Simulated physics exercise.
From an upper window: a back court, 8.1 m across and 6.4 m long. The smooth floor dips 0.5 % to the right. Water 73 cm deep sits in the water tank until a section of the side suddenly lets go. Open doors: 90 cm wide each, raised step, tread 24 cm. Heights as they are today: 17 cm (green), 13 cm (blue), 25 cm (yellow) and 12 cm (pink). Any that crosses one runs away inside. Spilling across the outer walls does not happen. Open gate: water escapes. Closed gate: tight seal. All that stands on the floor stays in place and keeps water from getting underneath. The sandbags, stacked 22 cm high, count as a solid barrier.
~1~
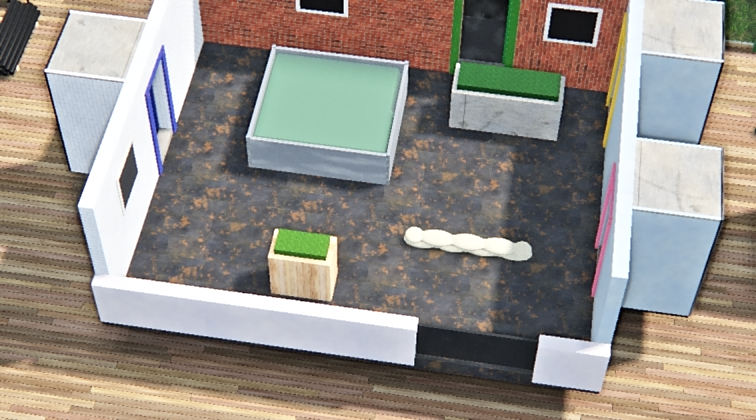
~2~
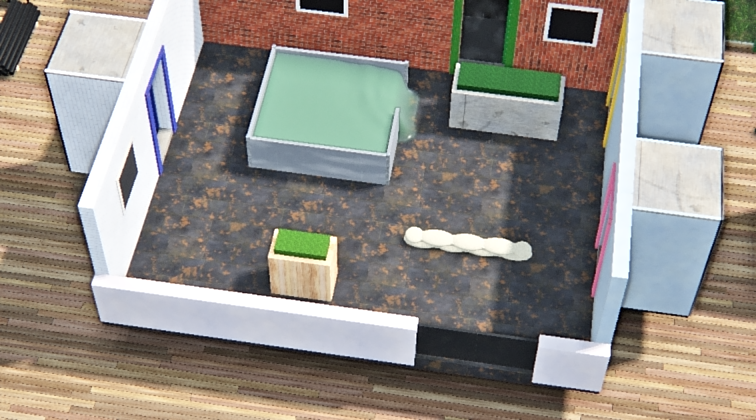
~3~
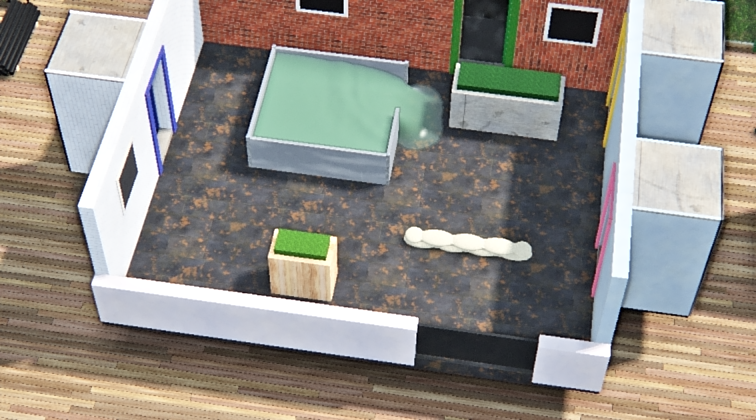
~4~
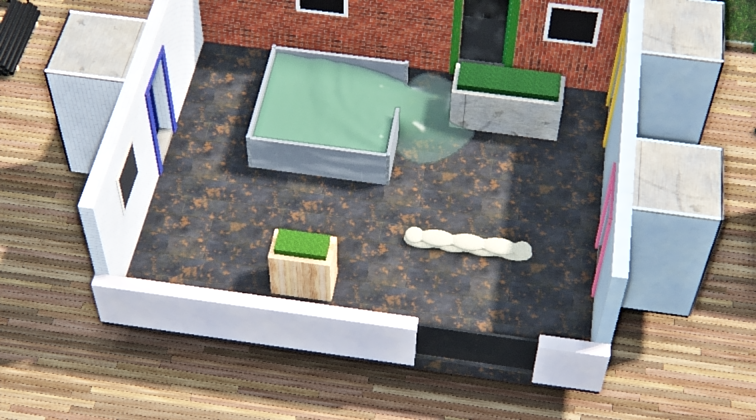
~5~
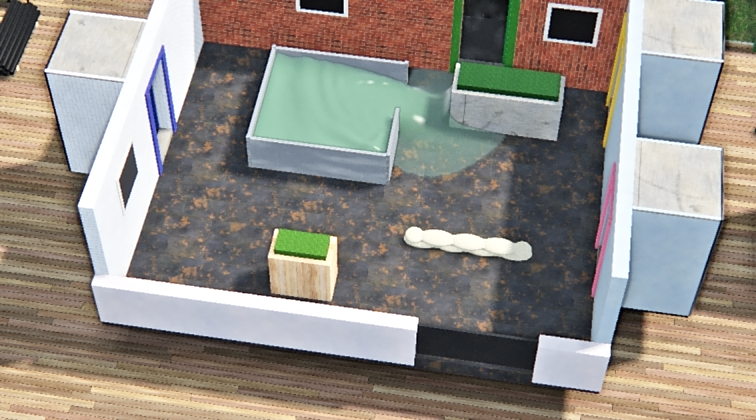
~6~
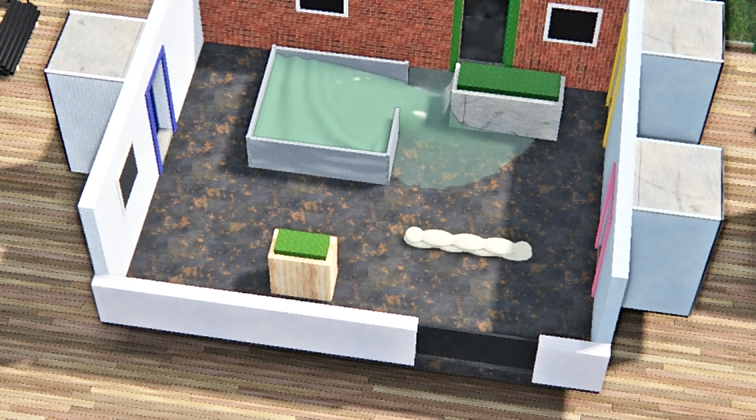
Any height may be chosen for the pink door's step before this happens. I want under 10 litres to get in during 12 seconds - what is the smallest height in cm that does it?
You would need about 19 cm.
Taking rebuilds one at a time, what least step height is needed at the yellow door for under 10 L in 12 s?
Yellow door, minimum about 32 cm.
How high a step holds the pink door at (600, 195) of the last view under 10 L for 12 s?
About 17 cm.
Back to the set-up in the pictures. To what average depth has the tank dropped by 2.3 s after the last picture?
Average depth: Approx. 38 cm.
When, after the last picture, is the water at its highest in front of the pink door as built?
It peaks at about 2.0 s.
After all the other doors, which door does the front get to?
The answer is the blue door.
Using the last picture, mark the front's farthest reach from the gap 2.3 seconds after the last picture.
Around (579, 368).
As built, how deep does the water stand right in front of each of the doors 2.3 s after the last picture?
Lab note, depth in cm: Green 26; blue 0; yellow 26; pink 21.
Then, 0.7 s after the last picture water covers 20 % of the floor, deepest (62 cm) near (447, 116); it has not reached the pink door.
Then, 2.3 s after the last picture water covers 45 % of the floor, deepest (39 cm) near (445, 75); 21 cm at the pink door, 10 litres in over its 12 cm step.
Then, 11.3 s after the last picture water covers 95 % of the floor, deepest (14 cm) near (152, 197); 10 cm at the pink door, 65 litres in over its 12 cm step.
At the pink door as built, the water peaked near 21 cm, 2.1 s after the last picture.
With a step of 17 cm, 17 litres would have come in within the 12 s; with 23 cm, 2 litres. So under 10 litres takes about 19 cm.
